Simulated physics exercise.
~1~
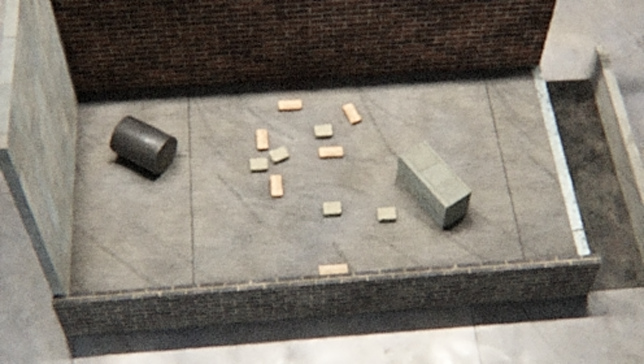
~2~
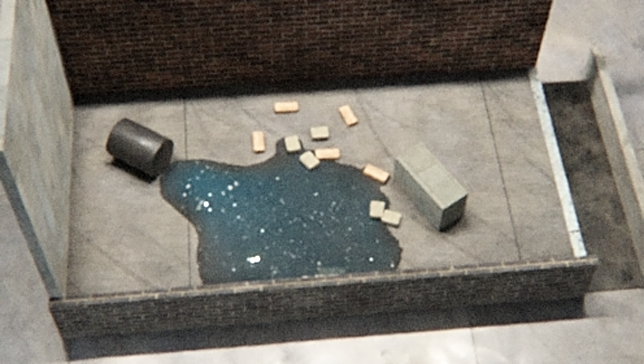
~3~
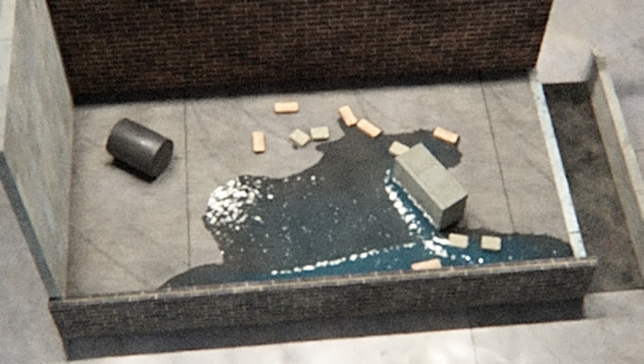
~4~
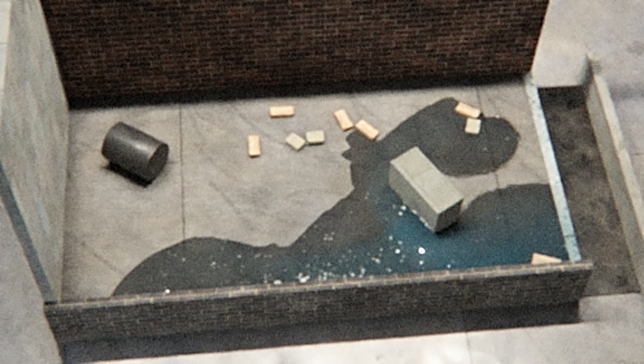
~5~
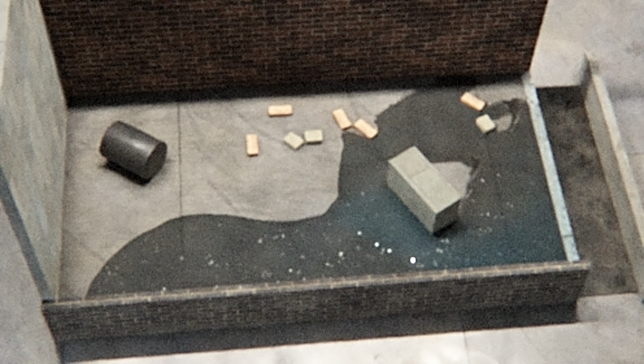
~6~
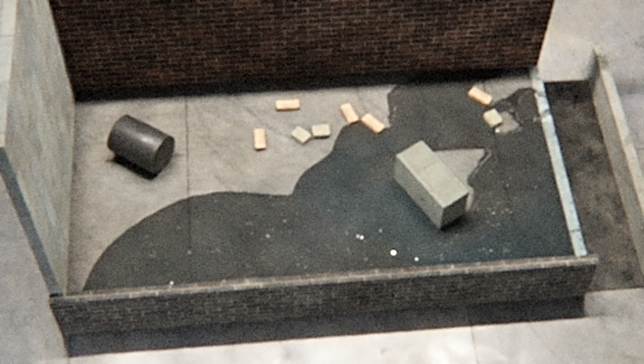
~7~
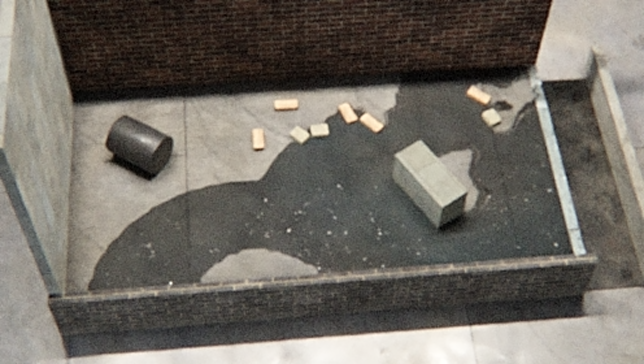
In this clip, dark liquid spreads from beside a drum across a walled yard, carrying several small tan and grey blocks rightward around a large grey block, some passing out of sight. The flow settles into a broad dark patch, with the remaining small blocks at rest.
